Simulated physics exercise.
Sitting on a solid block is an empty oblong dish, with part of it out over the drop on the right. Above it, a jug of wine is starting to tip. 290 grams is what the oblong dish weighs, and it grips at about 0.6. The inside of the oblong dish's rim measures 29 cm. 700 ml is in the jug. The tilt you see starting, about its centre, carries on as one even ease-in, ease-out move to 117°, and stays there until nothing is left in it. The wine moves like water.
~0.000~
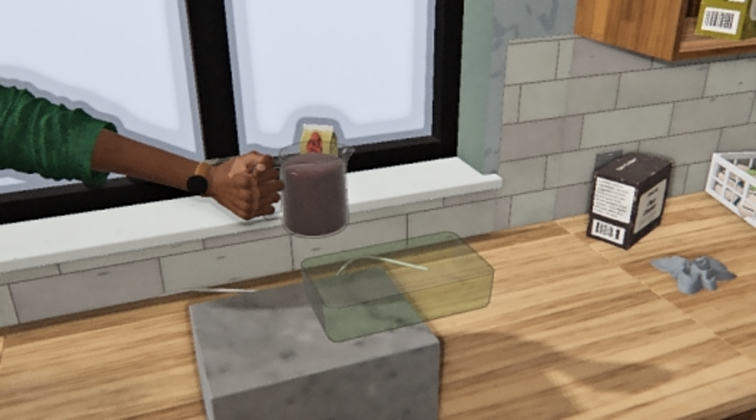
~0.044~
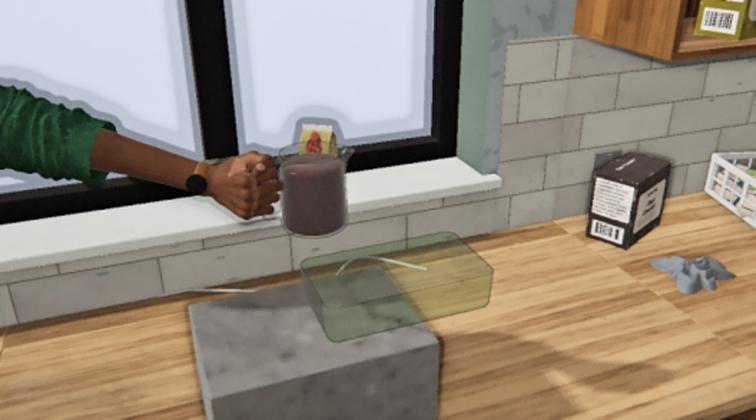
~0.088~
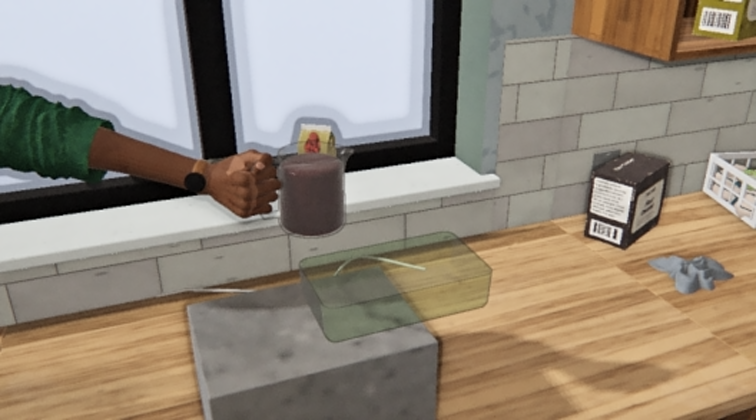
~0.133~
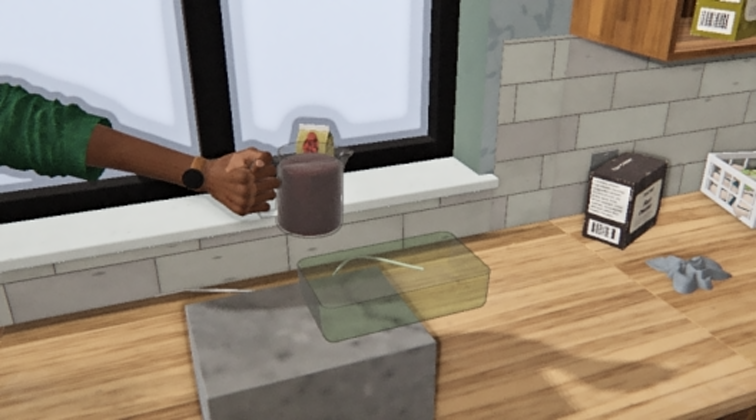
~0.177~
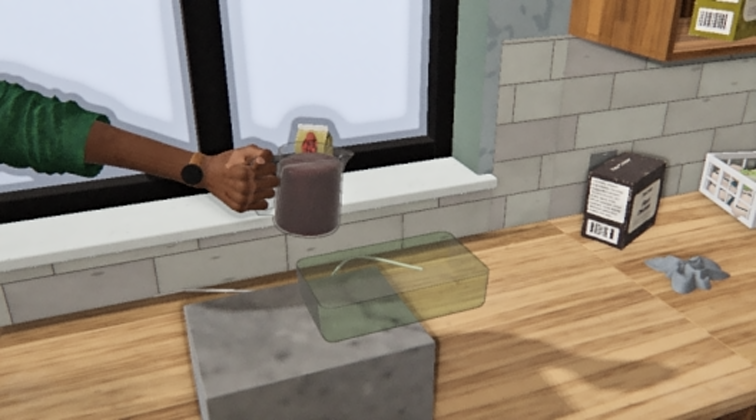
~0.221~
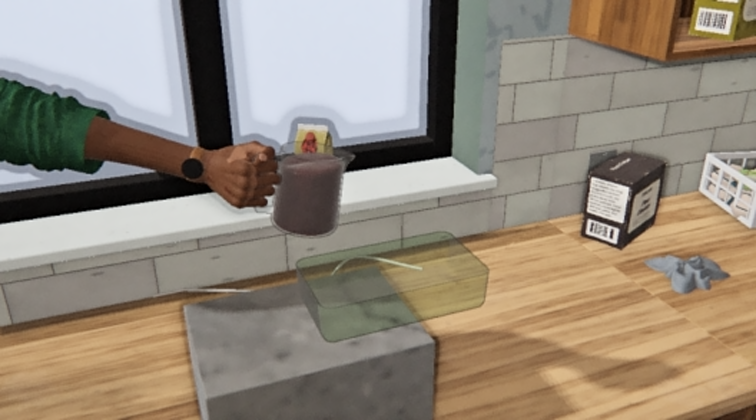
A hand slowly tilts a jug of dark liquid slightly rightward above an empty oblong dish.
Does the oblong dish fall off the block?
No.
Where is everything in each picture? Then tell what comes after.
In the first picture, it leans 0°; its right rim is at (354, 148); the wine meets the walls at (282, 166) and (342, 158); the oblong dish's rim runs from (312, 285) to (474, 251); the block's edge is at (438, 342).
In the second picture, it leans 0°; its right rim is at (354, 148); the wine meets the walls at (281, 166) and (342, 158).
In the third picture, it leans 2°; its right rim is at (353, 149); the wine meets the walls at (280, 166) and (340, 158).
In the fourth picture, it leans 4°; its right rim is at (353, 150); the wine meets the walls at (279, 165) and (340, 158).
In the fifth picture, it leans 7°; its right rim is at (353, 152); the wine meets the walls at (279, 166) and (340, 157).
In the sixth picture, it leans 10°; its right rim is at (355, 154); the wine meets the walls at (280, 166) and (342, 158).
Then, 0.65 s in, the tilt is 70° and 81 per cent is still to pour; the oblong dish lies level with 4 per cent in it.
Then, 0.97 s in, the tilt is 109° and 22 per cent is still to pour; the oblong dish lies level with 52 per cent in it.
Then, 1.30 s in, the tilt is 117° and 0 per cent is still to pour; the oblong dish lies level with 89 per cent in it.
Then, 1.66 s in, the tilt is 117° and 0 per cent is still to pour; the oblong dish lies level with 92 per cent in it.
Finally, the oblong dish lies level with 92 per cent in it.
